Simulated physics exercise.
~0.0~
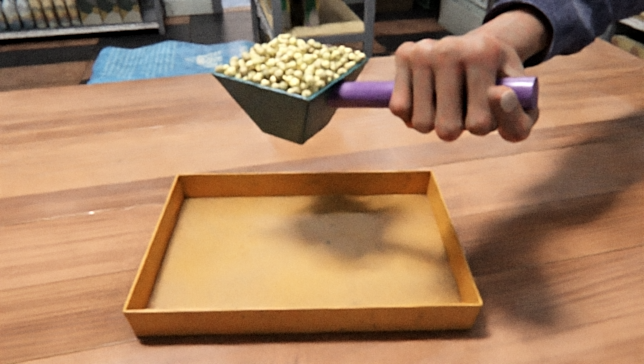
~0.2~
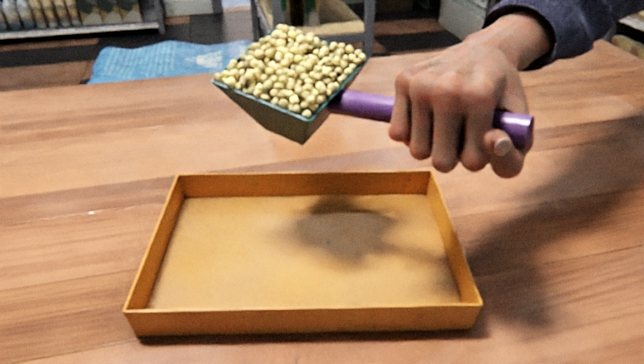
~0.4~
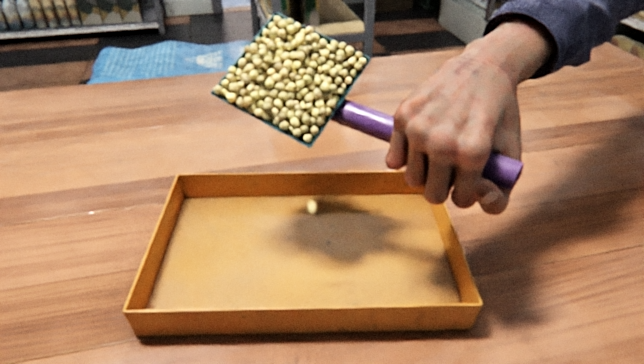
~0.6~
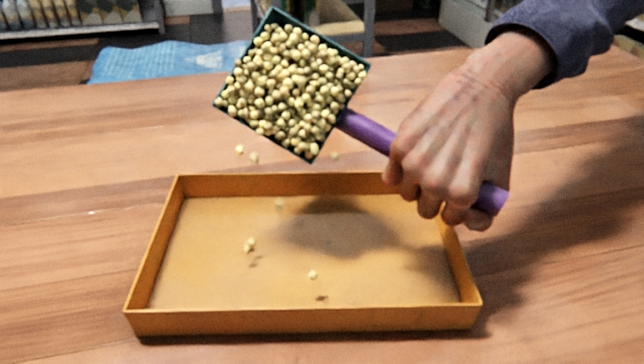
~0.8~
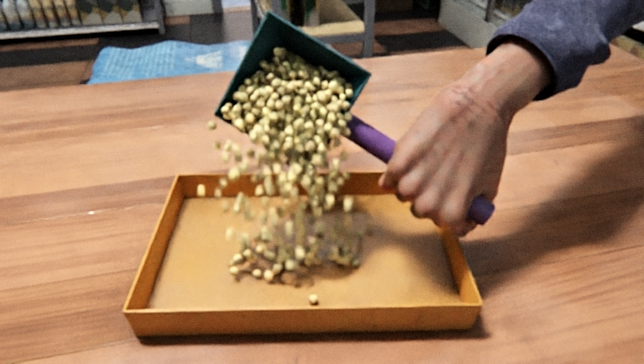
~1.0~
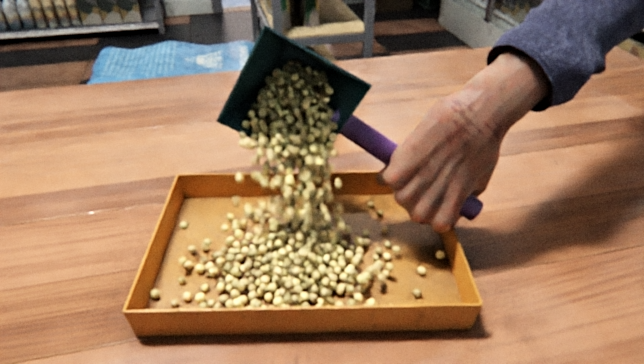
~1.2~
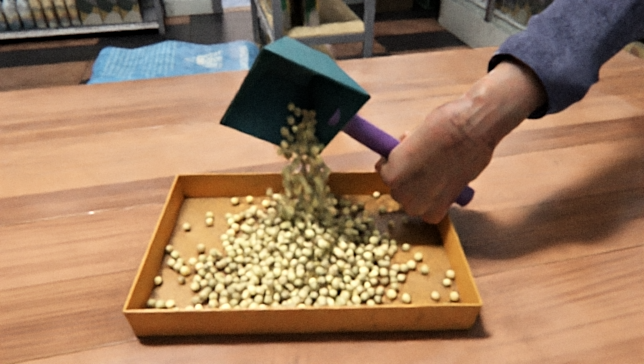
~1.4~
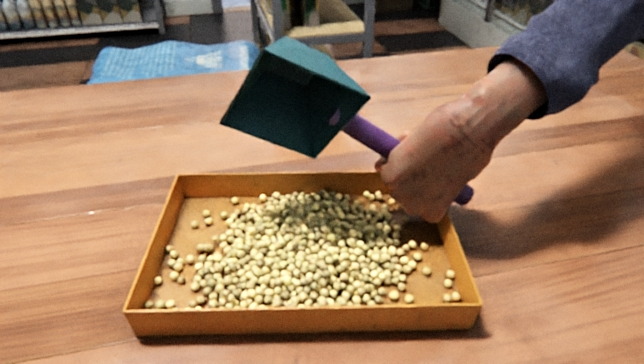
Soya beans pouring from a green scoop as a hand tilts its purple handle, the emptied scoop ending above a bean-strewn tray.
